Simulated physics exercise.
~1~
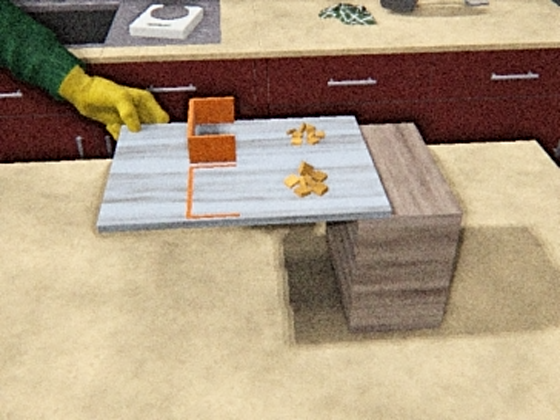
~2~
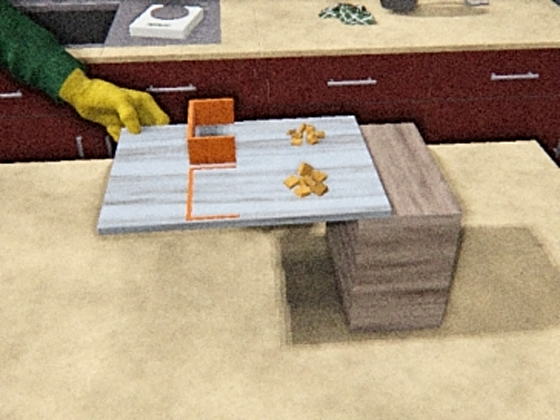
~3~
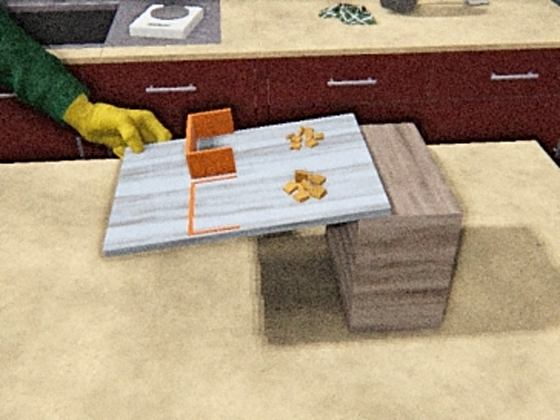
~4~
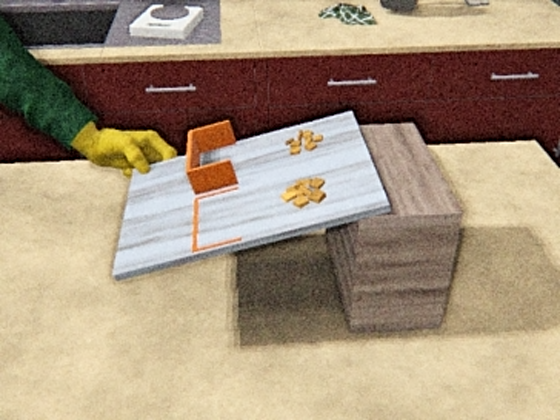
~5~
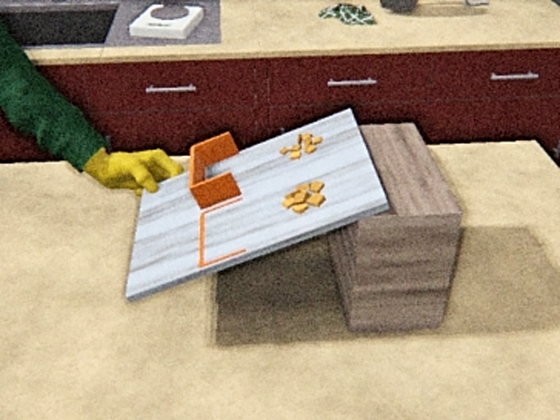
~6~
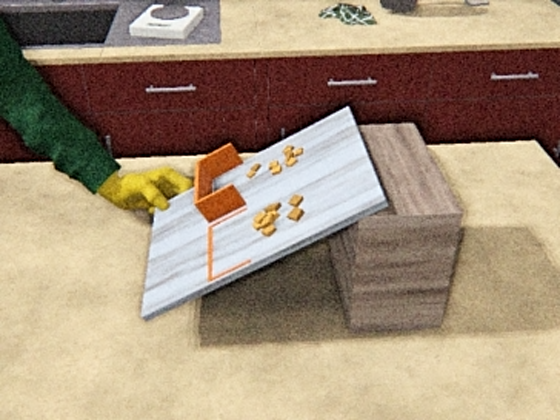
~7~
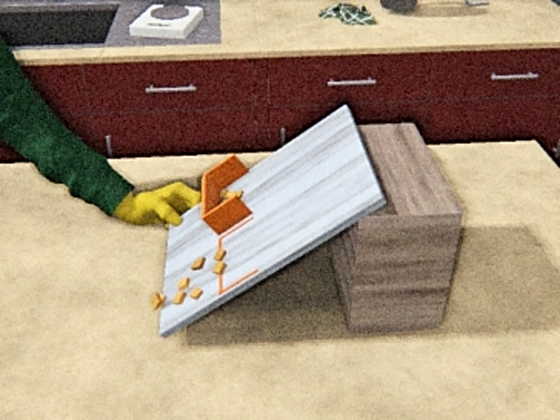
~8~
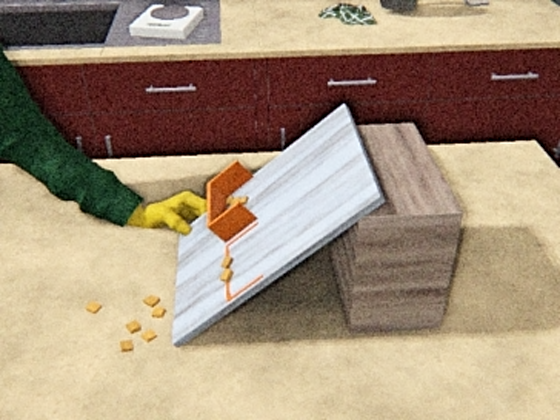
A gloved hand slowly lowered one end of a board propped on a block until it sloped steeply, and two heaps of small orange-yellow pieces slid down; the far heap stopped at its raised orange barrier, while most of the near one spilled onto the counter.
